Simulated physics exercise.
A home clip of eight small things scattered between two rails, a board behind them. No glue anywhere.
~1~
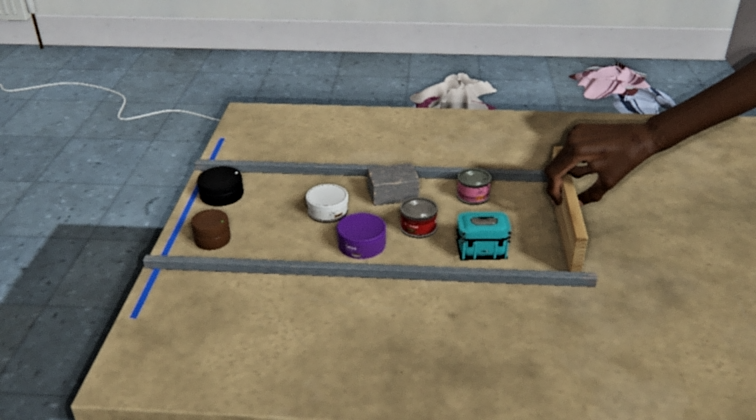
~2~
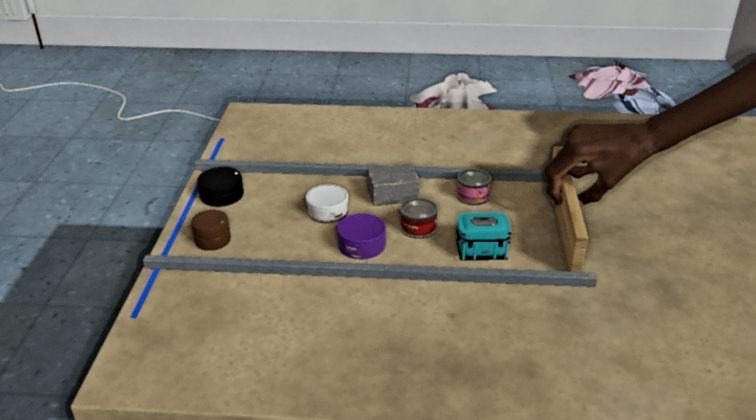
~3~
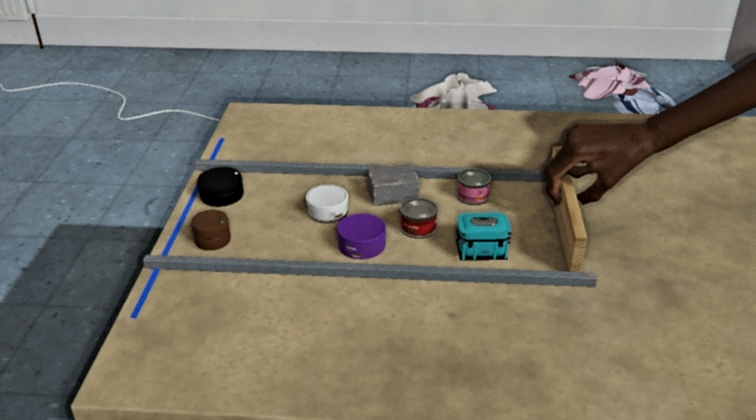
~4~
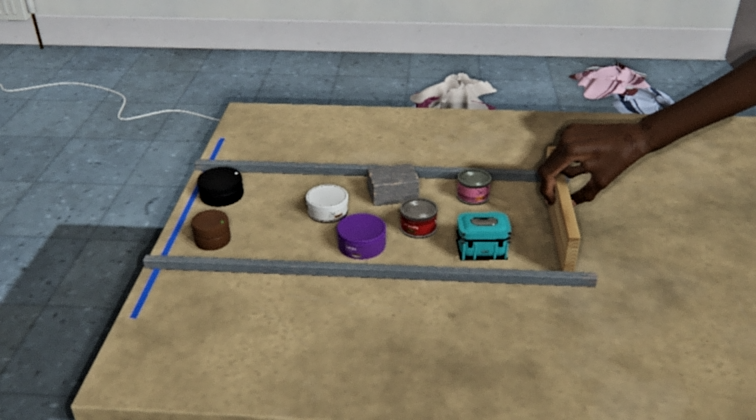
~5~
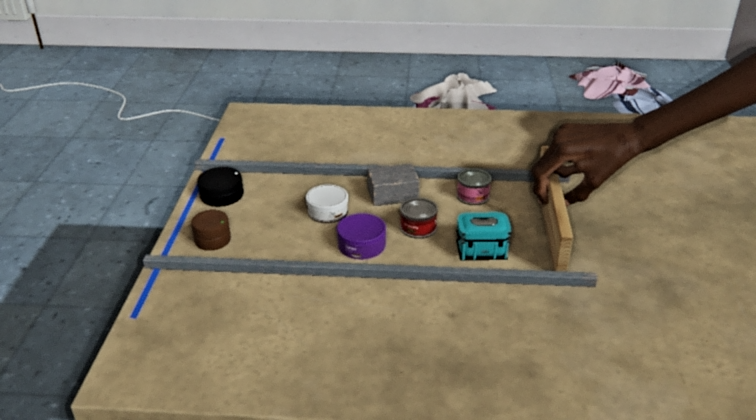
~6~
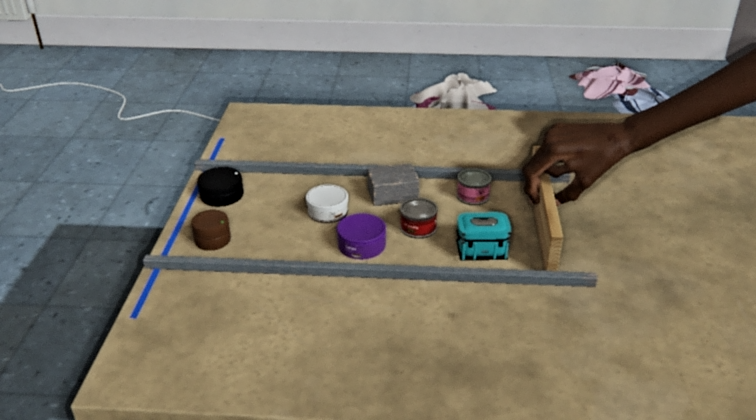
On a tan tabletop above a blue tiled floor, seen from a raised angle, two grey rails run across beside a blue tape line. Between them sit black and brown lids at left, a white pot, purple tub and grey block mid-way, and red and pink tins and a turquoise case at right. A hand slides the upright wooden board slightly left; the small things and camera stay still.
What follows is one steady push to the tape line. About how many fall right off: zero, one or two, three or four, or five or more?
The number that fall off is five or more.
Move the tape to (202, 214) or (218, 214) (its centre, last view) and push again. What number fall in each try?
In that order 5 and 4.
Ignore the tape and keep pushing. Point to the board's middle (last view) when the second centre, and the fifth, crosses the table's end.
About (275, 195), then (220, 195).
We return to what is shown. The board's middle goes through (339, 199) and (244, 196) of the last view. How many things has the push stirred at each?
By then 6, and 8.
Soon after, none off yet; black lid at rest near (221, 186); brown lid at rest near (211, 230); white pot at rest near (319, 207).
At rest, the number that fall off is five or more; fallen, turquoise case, pink pot, red pot, grey block, purple tub, white pot, brown lid and black lid.
